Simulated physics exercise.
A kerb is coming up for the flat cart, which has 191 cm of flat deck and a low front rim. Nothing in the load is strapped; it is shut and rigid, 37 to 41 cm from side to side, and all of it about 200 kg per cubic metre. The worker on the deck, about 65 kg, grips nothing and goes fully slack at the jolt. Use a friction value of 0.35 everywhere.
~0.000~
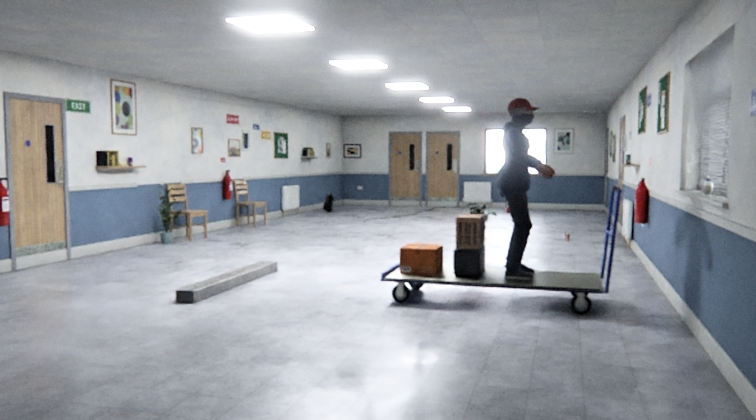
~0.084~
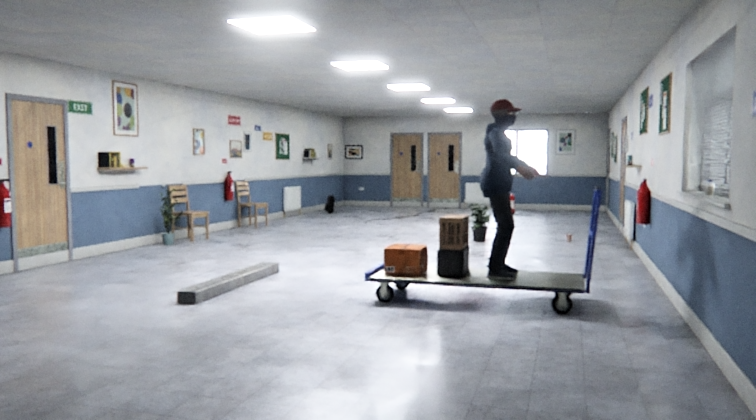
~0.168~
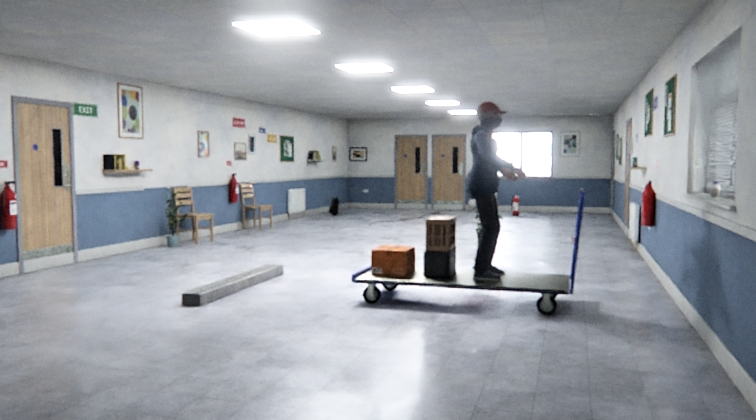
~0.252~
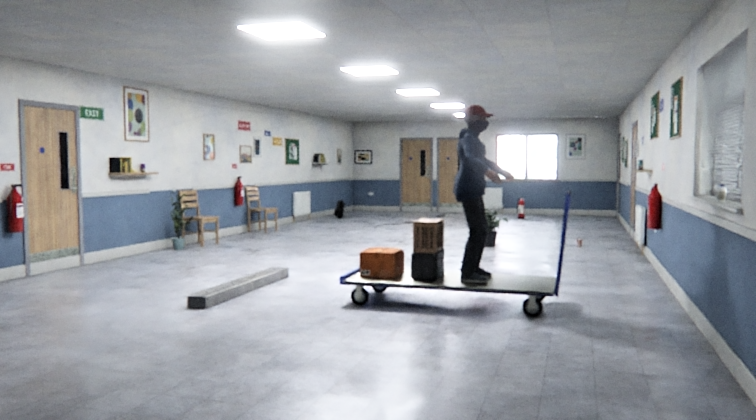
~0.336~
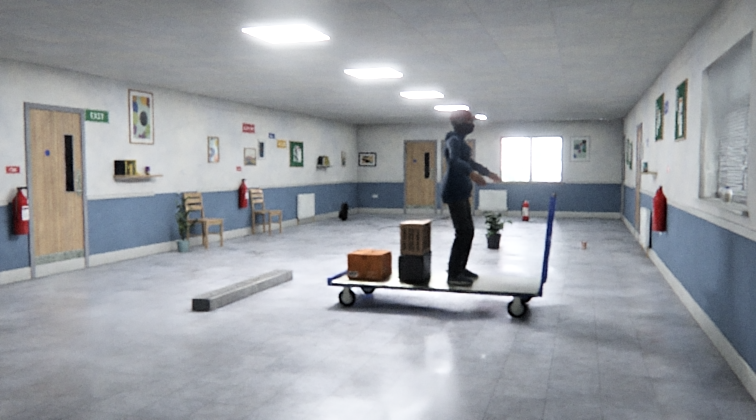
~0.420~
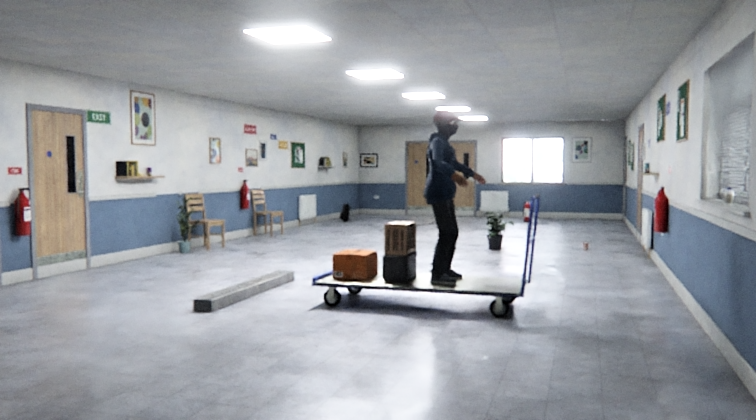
Flat cart carrying a standing worker in a red cap and stacked crates rolling leftward across a grey-floored hall with blue-and-white walls.
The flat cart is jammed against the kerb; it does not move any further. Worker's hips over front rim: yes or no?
No, still on the deck.
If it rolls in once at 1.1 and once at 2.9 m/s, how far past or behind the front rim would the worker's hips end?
Behind by 100 cm the first time, past by 80 cm the second.
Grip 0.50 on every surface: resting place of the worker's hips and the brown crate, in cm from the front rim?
That puts hips at 30 behind, brown at 10 behind.
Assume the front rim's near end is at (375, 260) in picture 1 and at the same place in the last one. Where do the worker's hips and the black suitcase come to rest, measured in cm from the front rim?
Both stay short of the rim: The hips by 30 cm and black by 50 cm.
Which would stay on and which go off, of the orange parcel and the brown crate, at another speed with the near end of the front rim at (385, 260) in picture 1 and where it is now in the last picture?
Going by centre and rim - orange: Stays put, brown: Comes away.
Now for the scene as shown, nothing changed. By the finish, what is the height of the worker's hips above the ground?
Hip height: Approx. 60 cm.
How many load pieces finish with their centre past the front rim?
1 in all.
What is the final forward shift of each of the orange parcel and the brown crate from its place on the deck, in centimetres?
I'd put the orange one at around 10 cm and the brown one at around 365 cm.
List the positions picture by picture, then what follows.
The first picture shows hips (514, 183), brown crate (471, 231), rim corner (382, 277); 171 cm short of the stop.
The second picture shows hips (497, 184), brown crate (454, 232), rim corner (366, 277); 154 cm short of the stop.
The third picture shows hips (483, 186), brown crate (441, 233), rim corner (353, 279); 137 cm short of the stop.
The fourth picture shows hips (470, 189), brown crate (429, 235), rim corner (341, 280); 121 cm short of the stop.
The fifth picture shows hips (456, 191), brown crate (416, 237), rim corner (328, 282); 104 cm short of the stop.
The sixth picture shows hips (440, 192), brown crate (401, 238), rim corner (313, 282); 87 cm short of the stop. Speed about 2.0 m/s.
After 0.85 s the deck stops.
After 1.10 s the worker's hips are 61 cm behind the rim, near (304, 211) in the last picture's view.
After 1.40 s the worker's hips are 27 cm behind the rim, near (273, 237) in the last picture's view.
After 1.85 s the worker's hips are 16 cm behind the rim, near (264, 237) in the last picture's view.
Final state at 4.7 s, past the rim, brown crate; behind it, black suitcase, orange parcel and the worker's hips.
